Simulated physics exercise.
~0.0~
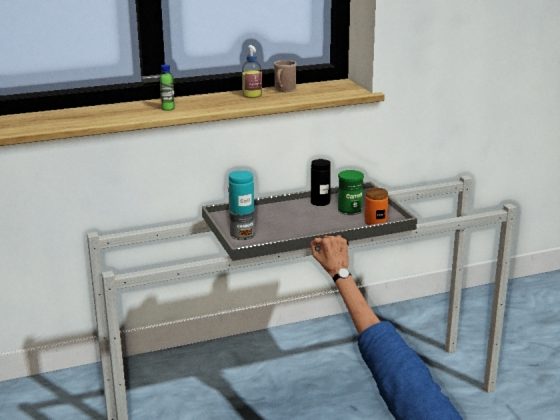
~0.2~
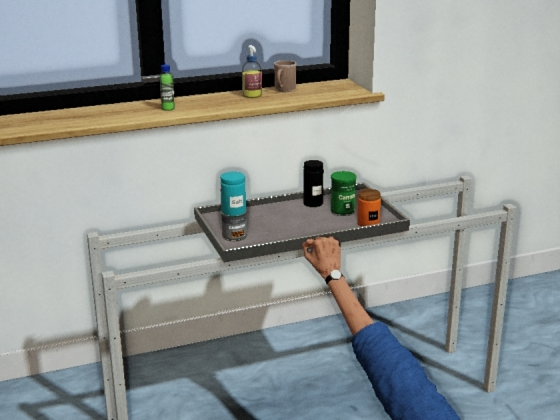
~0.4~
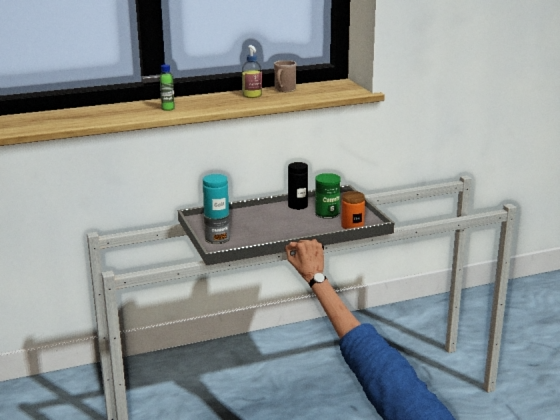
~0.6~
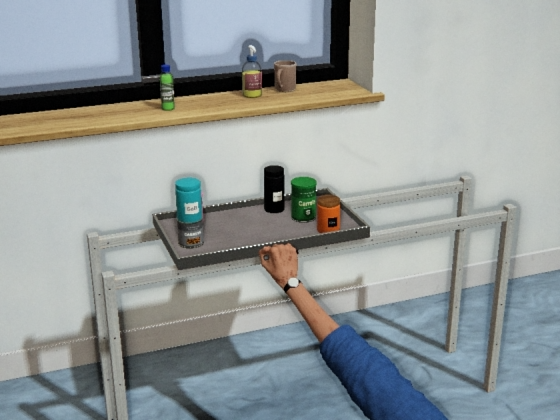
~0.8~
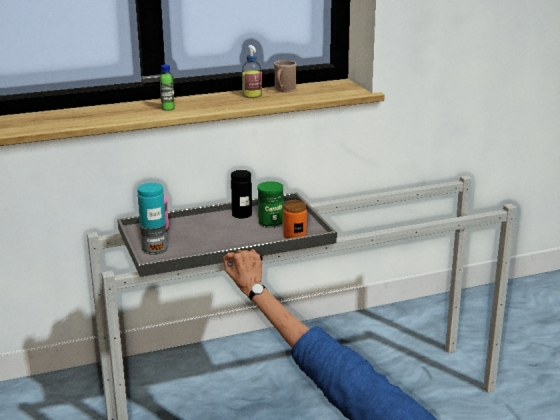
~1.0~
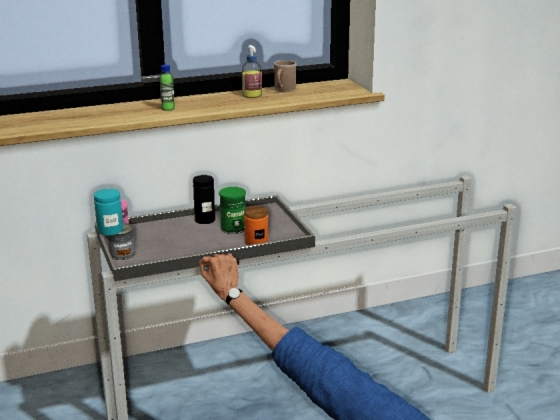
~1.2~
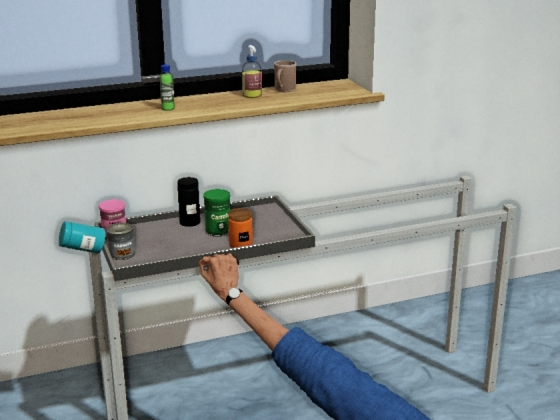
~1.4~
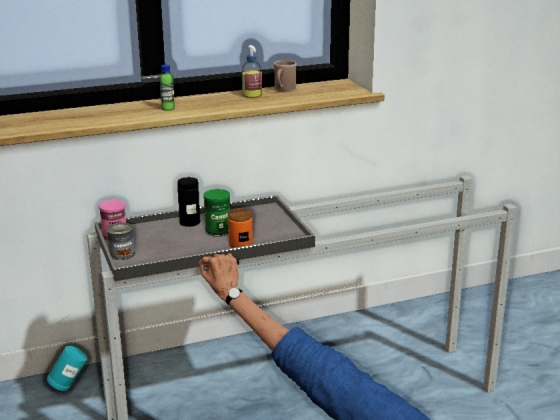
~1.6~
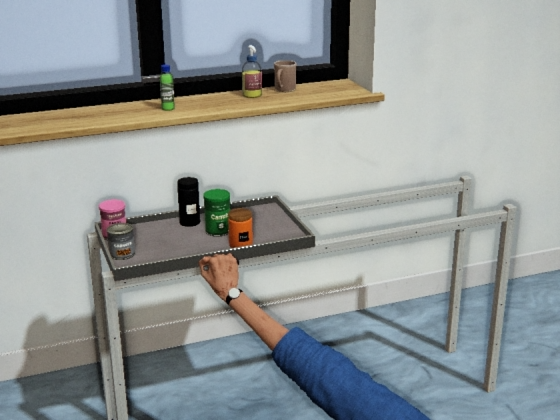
A hand in a blue sleeve pushes a shallow grey tray leftward along pale metal rails, seen from slightly above, before a white wall and a windowsill holding bottles and a mug. Turquoise, black, green and orange containers stand on it, with a small grey tin at the front left. As the tray nears the left end, a pink tin shows behind the turquoise jar. The tray stops there, and the turquoise jar tips over the left edge and drops towards the blue floor, out of sight. The others shift slightly left but remain upright on the tray.
